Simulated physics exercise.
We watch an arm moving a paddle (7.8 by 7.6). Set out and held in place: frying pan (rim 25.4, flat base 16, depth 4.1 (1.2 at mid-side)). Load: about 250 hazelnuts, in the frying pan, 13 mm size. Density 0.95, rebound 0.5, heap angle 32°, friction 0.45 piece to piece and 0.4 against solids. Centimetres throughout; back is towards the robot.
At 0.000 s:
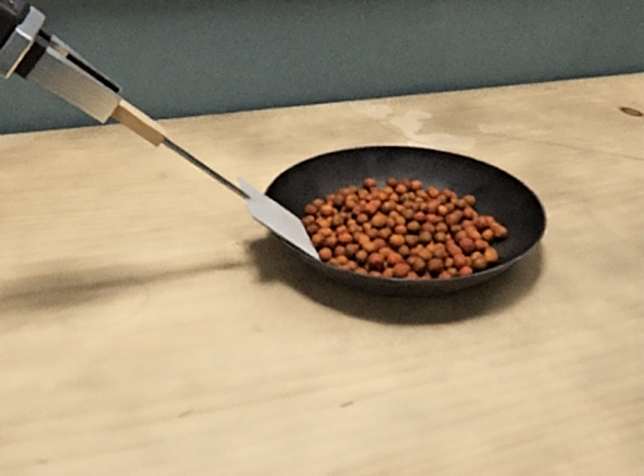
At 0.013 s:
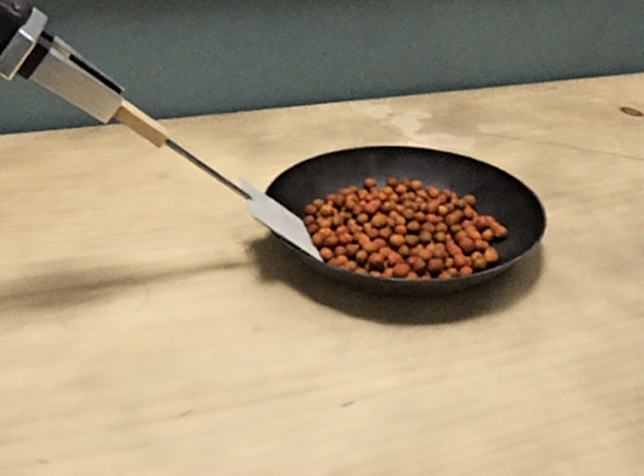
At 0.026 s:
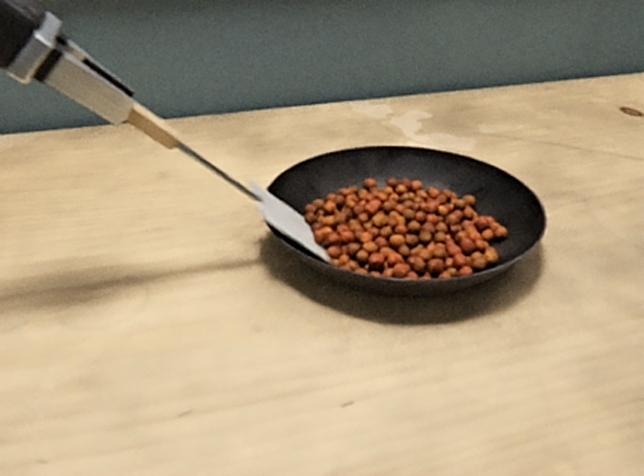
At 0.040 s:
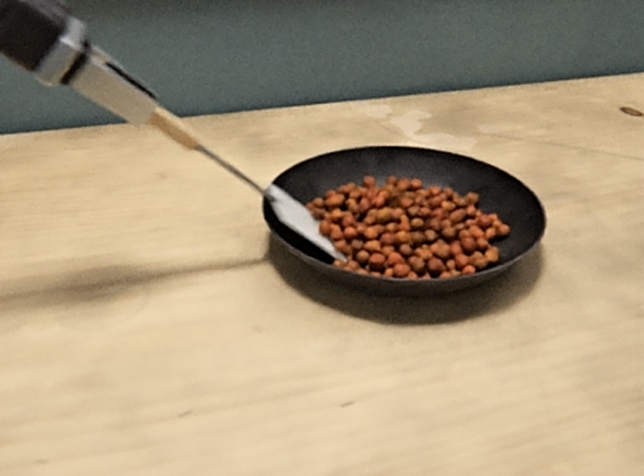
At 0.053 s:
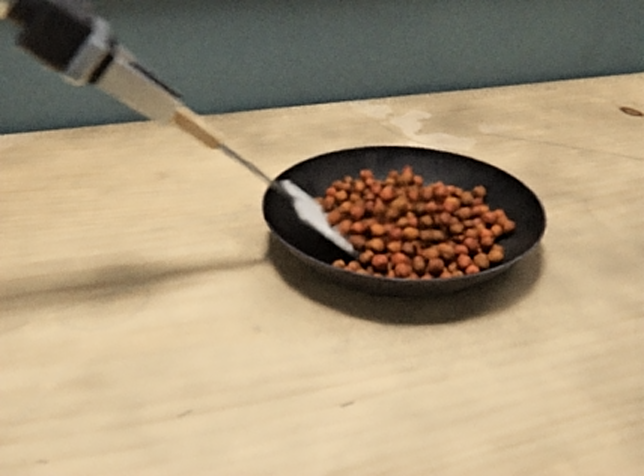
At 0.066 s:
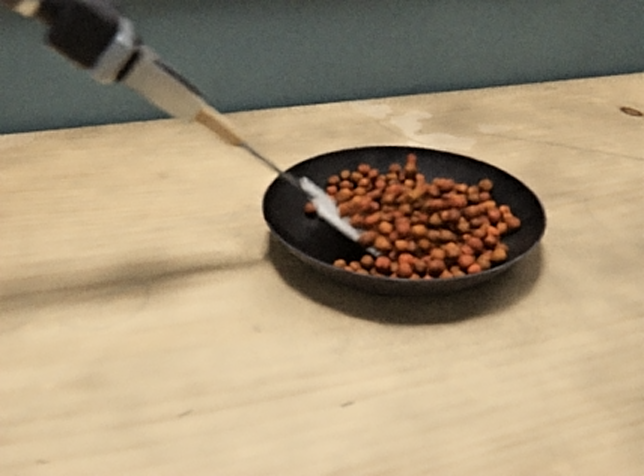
At the start, a flat metal paddle on a robot arm rests at the left rim of a black frying pan holding a heap of reddish-brown hazelnuts on a wooden table. The arm then slides the paddle a short way rightward into the pan, pushing the nuts right and bunching them slightly higher.
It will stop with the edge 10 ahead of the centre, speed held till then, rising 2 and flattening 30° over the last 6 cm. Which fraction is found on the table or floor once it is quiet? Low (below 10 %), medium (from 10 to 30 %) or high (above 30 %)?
Share on the table or floor: High (above 30 %).
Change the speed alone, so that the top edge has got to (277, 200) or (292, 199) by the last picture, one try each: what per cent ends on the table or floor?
About 25 and 35 per cent.
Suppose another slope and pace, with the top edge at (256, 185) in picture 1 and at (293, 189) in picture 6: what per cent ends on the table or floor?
Some 35 per cent.
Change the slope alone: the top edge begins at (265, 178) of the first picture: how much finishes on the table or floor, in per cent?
Some 40 per cent.
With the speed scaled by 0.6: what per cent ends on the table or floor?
About 30 per cent.
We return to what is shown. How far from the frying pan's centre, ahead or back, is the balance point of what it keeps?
Some 2.5 cm ahead.
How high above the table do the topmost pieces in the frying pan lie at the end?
About 3.0 cm.
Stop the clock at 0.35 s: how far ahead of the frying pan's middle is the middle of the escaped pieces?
Some 22 cm.
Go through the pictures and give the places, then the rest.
The first frame shows the paddle top edge at (245, 196), sloping 44°; upper third of the load around (394, 223), from x 310 to 500, top at y 185; 250 in the frying pan.
The second frame shows the paddle top edge at (247, 196), sloping 44°; upper third of the load around (394, 223), from x 310 to 500, top at y 185.
The third frame shows the paddle top edge at (256, 199), sloping 44°; upper third of the load around (394, 221), from x 310 to 500, top at y 185.
The fourth frame shows the paddle top edge at (274, 200), sloping 44°; upper third of the load around (395, 216), from x 310 to 505, top at y 180.
The fifth frame shows the paddle top edge at (293, 198), sloping 44°; upper third of the load around (401, 209), from x 310 to 510, top at y 170.
The sixth frame shows the paddle top edge at (312, 196), sloping 44°; upper third of the load around (409, 205), from x 310 to 515, top at y 160; 250 in the frying pan.
After 0.10 s, sloping 44°, highest piece 8 above the table; 250 in the frying pan.
After 0.13 s, sloping 37°, highest piece 10 above the table; 248 in the frying pan, 2 on the blade or in flight.
After 0.35 s, sloping 14°, highest piece 16 above the table; 149 in the frying pan, 47 on the table or floor, 54 on the blade or in flight.
After 1.40 s, sloping 14°, highest piece 2 above the table; 149 in the frying pan, 101 on the table or floor.
In the end, 149 in the frying pan, 101 on the table or floor. That is 40 % on the table or floor.
